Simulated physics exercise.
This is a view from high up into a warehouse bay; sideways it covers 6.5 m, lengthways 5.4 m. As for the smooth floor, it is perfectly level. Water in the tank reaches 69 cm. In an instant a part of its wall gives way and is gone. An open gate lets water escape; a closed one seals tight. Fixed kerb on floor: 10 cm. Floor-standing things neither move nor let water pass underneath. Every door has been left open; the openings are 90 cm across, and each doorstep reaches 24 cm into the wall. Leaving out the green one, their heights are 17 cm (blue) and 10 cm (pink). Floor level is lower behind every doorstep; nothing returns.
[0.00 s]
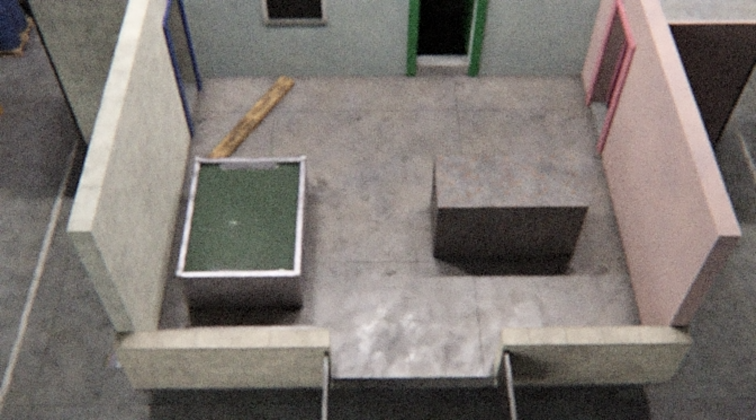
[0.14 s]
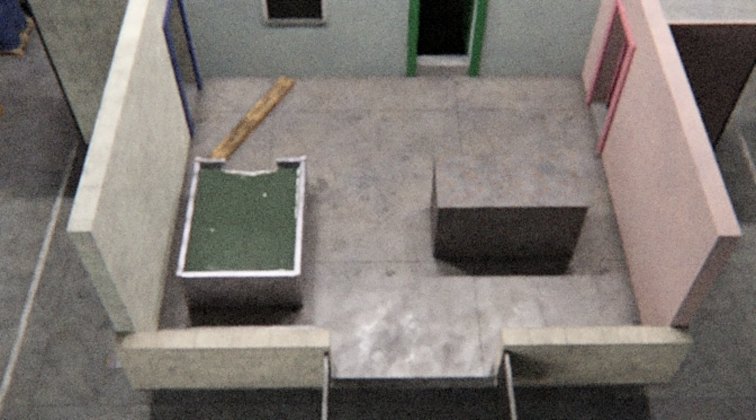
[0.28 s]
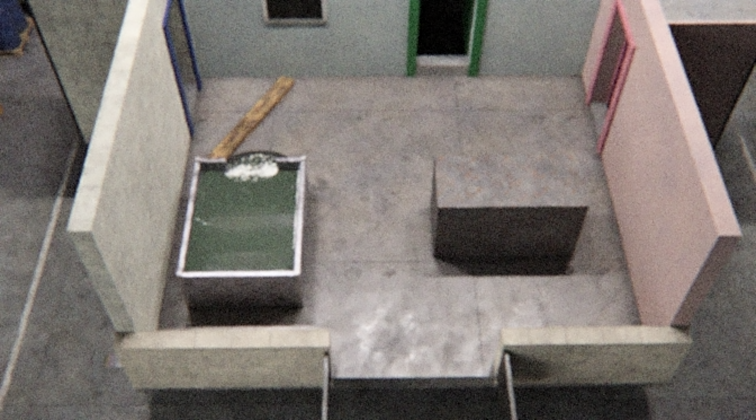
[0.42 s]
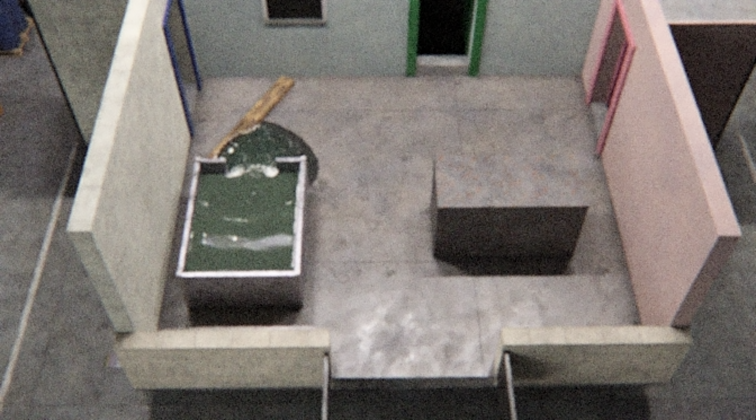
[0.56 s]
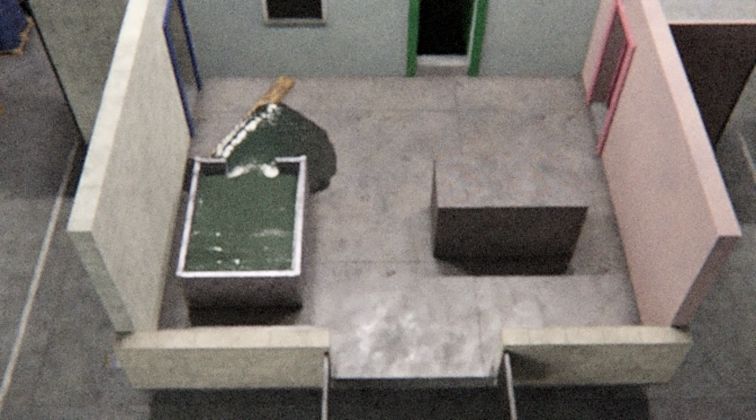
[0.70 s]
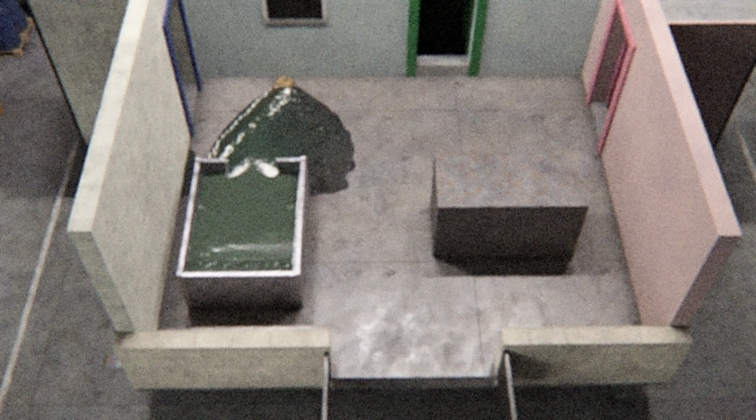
Warehouse bay with low walls, dark green water bursting from the far side of a tank and spreading over a wooden plank.
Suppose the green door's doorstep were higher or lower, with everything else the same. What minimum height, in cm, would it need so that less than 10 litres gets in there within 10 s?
About 5.5 cm.
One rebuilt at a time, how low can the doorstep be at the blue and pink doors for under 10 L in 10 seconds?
Some 17 cm for blue, some 12.5 cm for pink.
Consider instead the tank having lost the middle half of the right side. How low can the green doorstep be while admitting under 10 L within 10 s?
Minimum height: Approx. 12.0 cm.
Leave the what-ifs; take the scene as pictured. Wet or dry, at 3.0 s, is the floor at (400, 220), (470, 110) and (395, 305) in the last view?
Spot one bone dry, spot two awash, spot three bone dry.
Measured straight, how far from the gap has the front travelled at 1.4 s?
3.2 metres.
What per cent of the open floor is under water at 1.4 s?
25 %.
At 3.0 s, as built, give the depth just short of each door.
Reading in centimetres: Blue = 17, pink = 4, green = 8.
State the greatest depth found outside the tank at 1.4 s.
I'd put it near 39 cm.
After 1.4 s water covers 25 % of the floor, deepest (39 cm) near (254, 190); it has not reached the green door.
After 3.0 s water covers 40 % of the floor, deepest (25 cm) near (254, 190); 8 cm at the green door, 0 litres in over its 23 cm doorstep.
After 10.0 s water covers 90 % of the floor, deepest (12 cm) near (650, 357); 4 cm at the green door, 0 litres in over its 23 cm doorstep.
At the green door as built, the water arrived by 1.7 s and peaked near 10 cm at 2.4 s.
With a doorstep of 5 cm, 14 litres would have come in within the 10 s; with 6 cm, 7 litres. So under 10 litres takes about 5.5 cm.
